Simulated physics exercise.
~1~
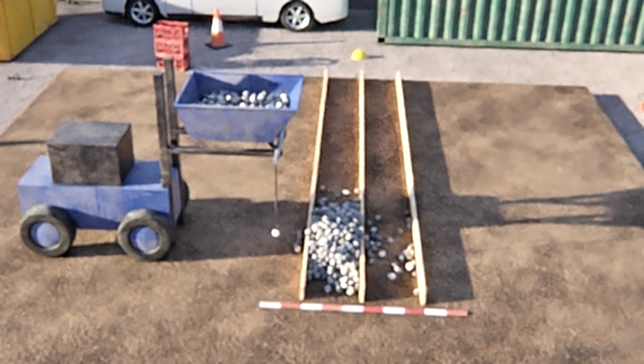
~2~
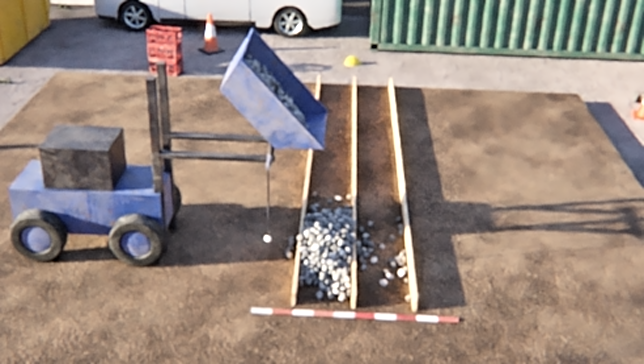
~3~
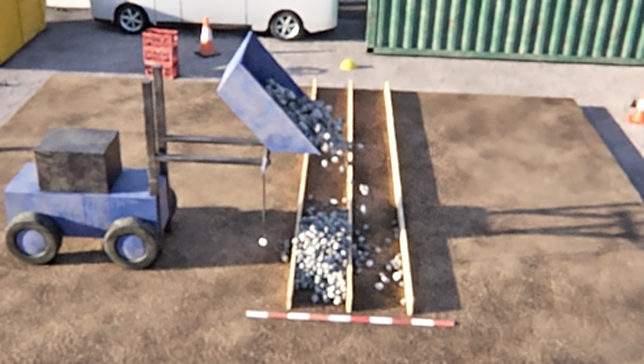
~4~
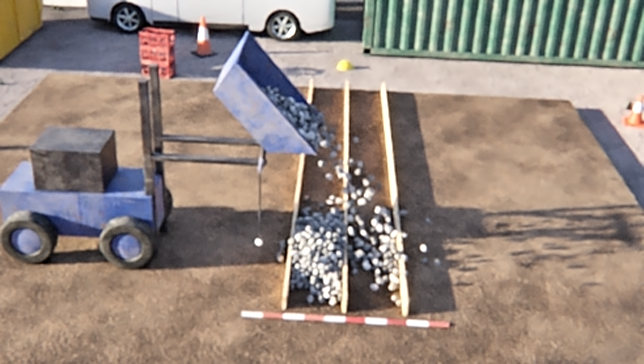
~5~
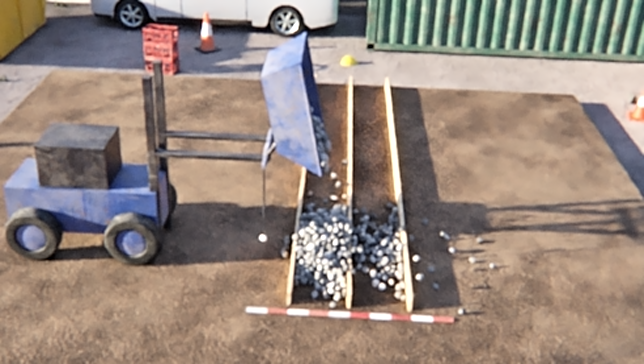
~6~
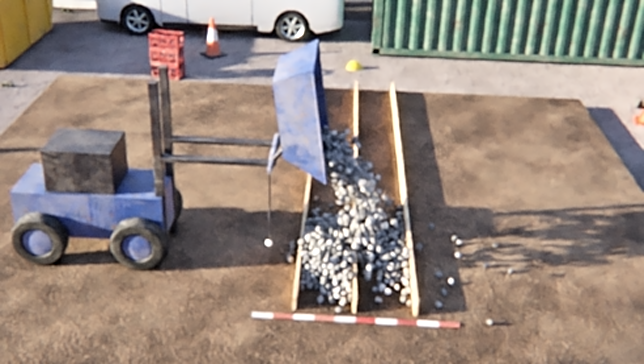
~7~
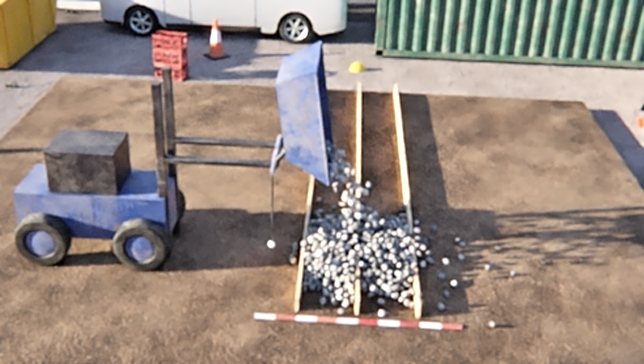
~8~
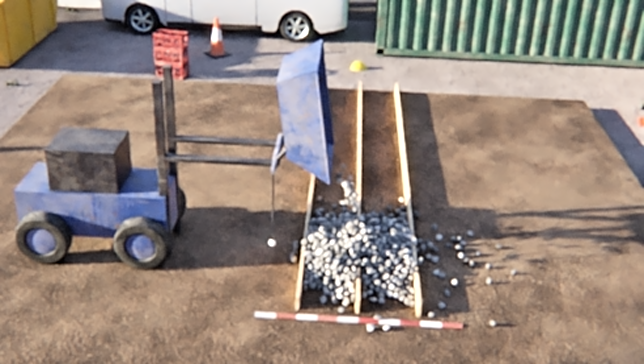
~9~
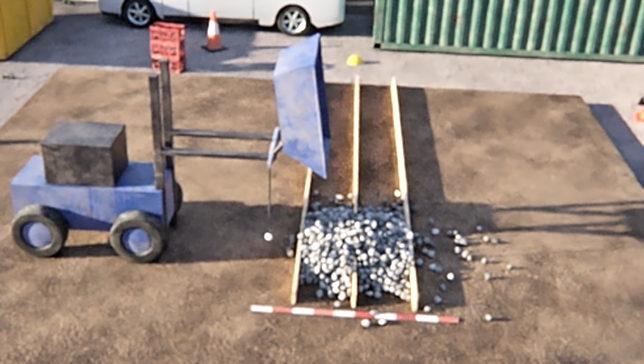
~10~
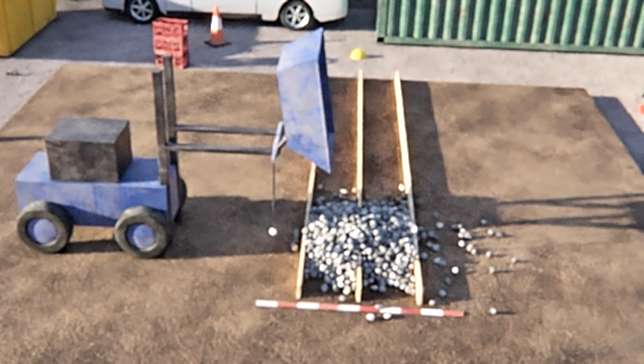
The video shows a blue forklift tipping its raised skip to the right and pouring grey and white stones onto an earlier pile between wooden planks. The stones spread across both bays, a few scatter past the last plank, and the emptied skip stays steeply tilted.
